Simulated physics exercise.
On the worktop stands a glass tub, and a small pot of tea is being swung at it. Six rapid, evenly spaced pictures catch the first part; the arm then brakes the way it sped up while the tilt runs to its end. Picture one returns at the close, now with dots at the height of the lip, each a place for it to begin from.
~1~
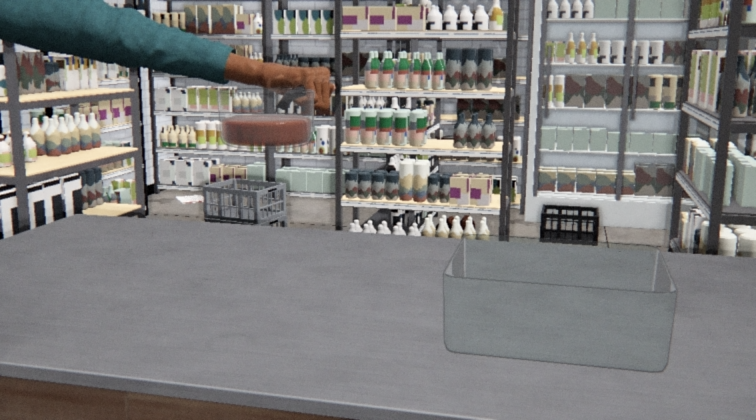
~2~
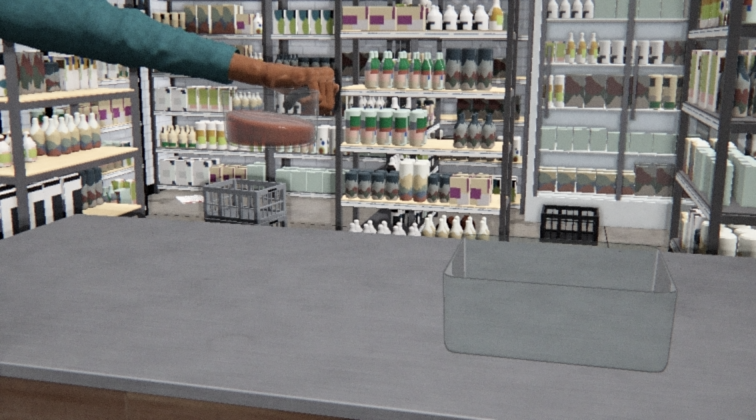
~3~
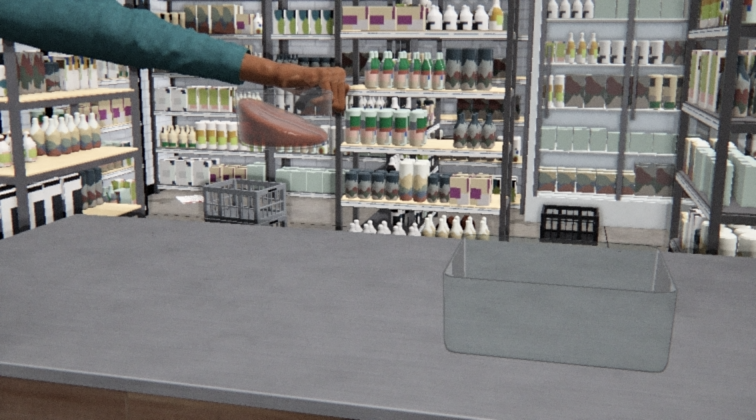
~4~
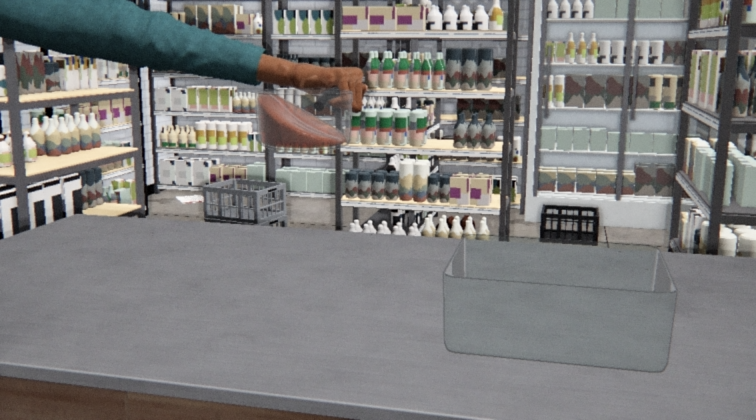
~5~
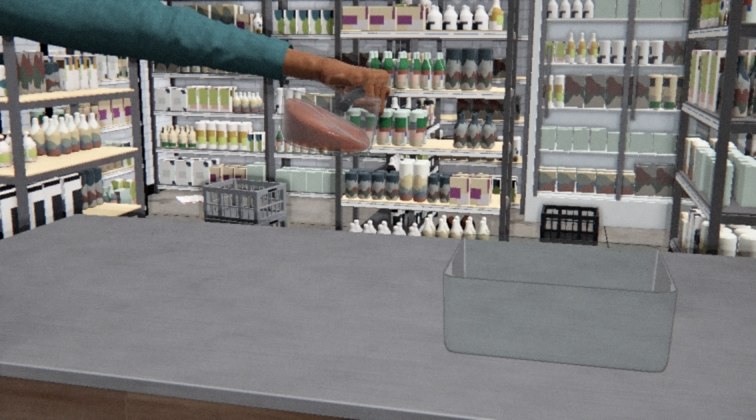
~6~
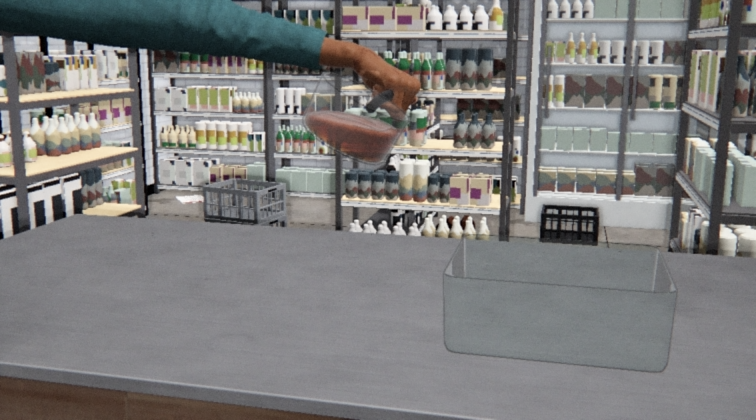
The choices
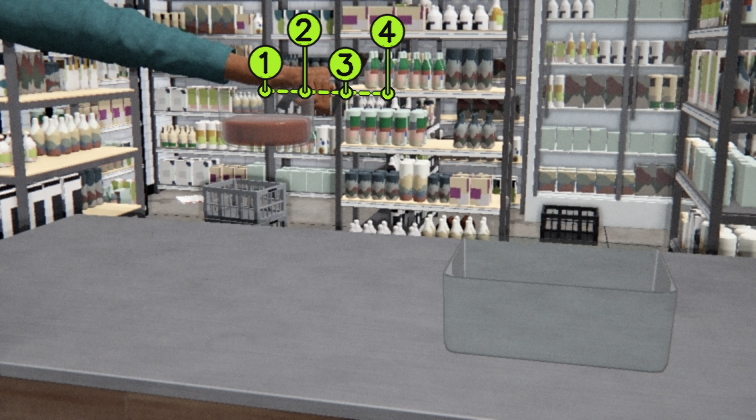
A hand at the end of a teal sleeve holds a small clear pot of reddish-brown tea above a grey worktop, left of an empty glass tub. It moves the pot rightward as the liquid sloshes and slants inside, then lowers slightly and tilts the pot, with shop shelves behind.
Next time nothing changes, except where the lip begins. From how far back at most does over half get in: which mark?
That is place 1.
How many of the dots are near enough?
All of the four.
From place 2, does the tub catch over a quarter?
Yes, clearly.
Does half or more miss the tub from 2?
No.
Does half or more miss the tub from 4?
No, not at all.
On the marked copy, 1 at (265, 90); 2 at (304, 91); 3 at (345, 92); 4 at (387, 93).
Choosing 1, about 64 % lands in the tub, 24 % falls short and 12 % goes beside or beyond.
Choosing 2, about 81 % lands in the tub, 7 % falls short and 12 % goes beside or beyond.
Choosing 3, about 88 % lands in the tub, 8 % falls short and 3 % goes beside or beyond.
Choosing 4, about 81 % lands in the tub, 7 % falls short and 12 % goes beside or beyond.
